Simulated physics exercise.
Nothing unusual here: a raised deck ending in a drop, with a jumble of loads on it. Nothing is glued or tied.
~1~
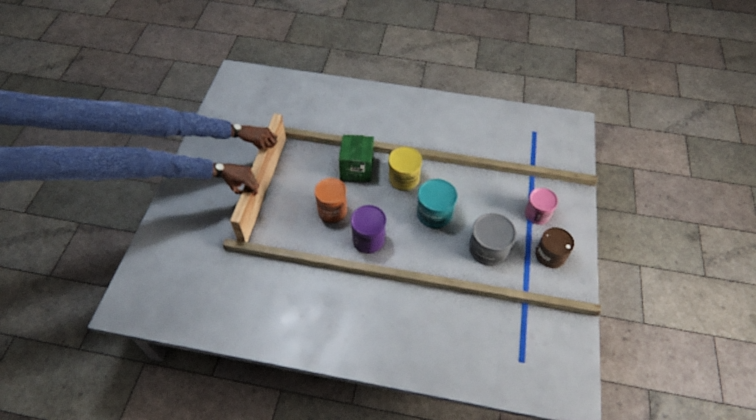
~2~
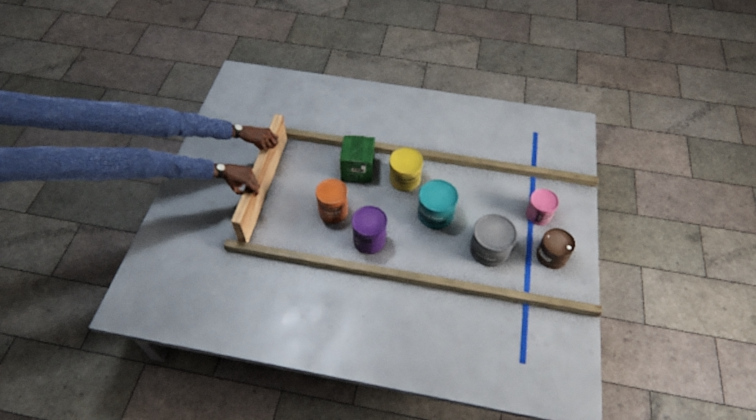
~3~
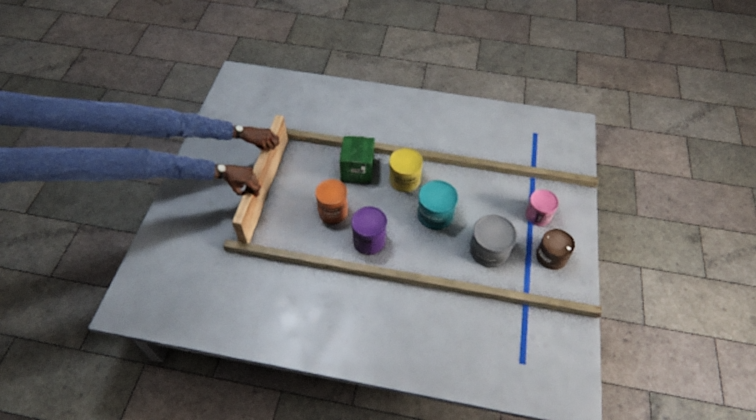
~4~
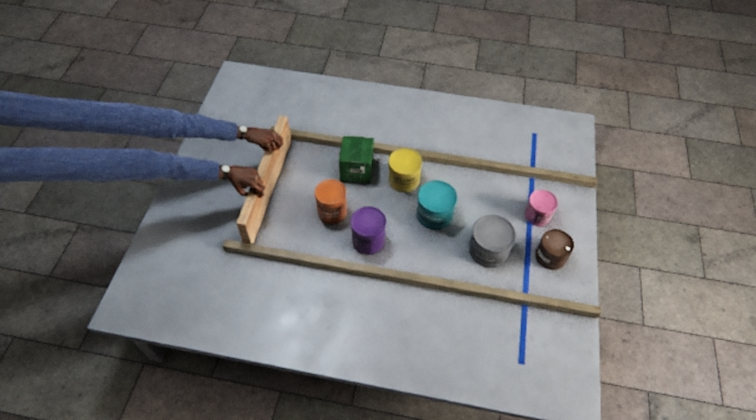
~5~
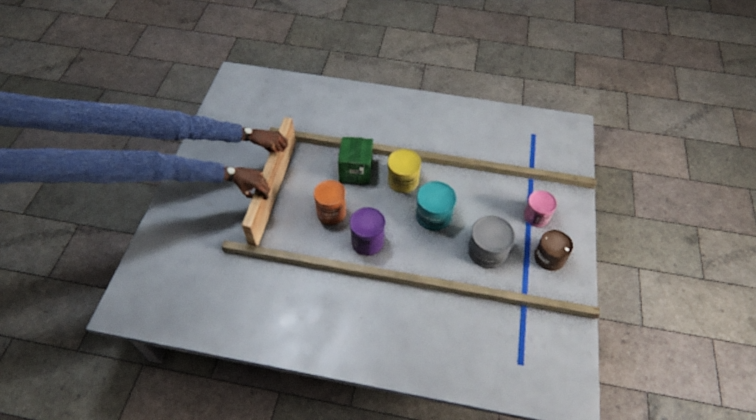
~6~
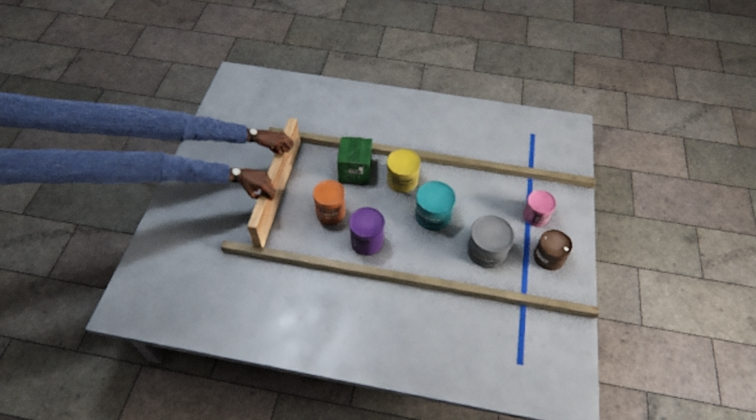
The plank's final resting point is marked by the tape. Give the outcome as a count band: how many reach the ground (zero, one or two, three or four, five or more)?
The number sent down is small, one or two.
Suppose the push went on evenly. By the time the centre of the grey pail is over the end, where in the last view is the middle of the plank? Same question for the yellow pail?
Roughly (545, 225); for the second one, roughly (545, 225).
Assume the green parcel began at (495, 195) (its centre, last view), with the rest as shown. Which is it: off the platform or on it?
Started there, the object is not lost.
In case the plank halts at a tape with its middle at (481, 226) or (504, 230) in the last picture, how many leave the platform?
So that's 0 for the first and 0 for the second.
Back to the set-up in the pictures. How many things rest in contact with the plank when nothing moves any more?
Contact count: 3.
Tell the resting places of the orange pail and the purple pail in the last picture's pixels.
The first near (546, 241), the second near (547, 270).
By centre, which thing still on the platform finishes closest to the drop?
The pink pail.
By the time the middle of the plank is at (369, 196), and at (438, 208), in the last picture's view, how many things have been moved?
Tally at point one: 4; at point two: 5.
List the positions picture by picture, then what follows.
The first frame shows brown canister (554, 248); pink pail (541, 207); grey pail (492, 240); plank (261, 176); tape (529, 232).
The second frame shows pink pail (542, 207); turquoise pail (437, 205).
The third frame shows grey pail (492, 241); yellow pail (405, 171).
The fourth frame shows brown canister (554, 250); plank (266, 178).
The fifth frame shows pink pail (540, 209); green parcel (356, 161).
The sixth frame shows brown canister (553, 250); pink pail (539, 209); grey pail (490, 242); plank (276, 181); tape (527, 234).
A little later, none off yet; brown canister at rest near (553, 250); pink pail at rest near (539, 209); grey pail at rest near (490, 242).
Next, none off yet; brown canister at rest near (553, 250); pink pail at rest near (539, 209); grey pail moving near (491, 243).
When it is over, the number that fall off is one or two; down, brown canister.
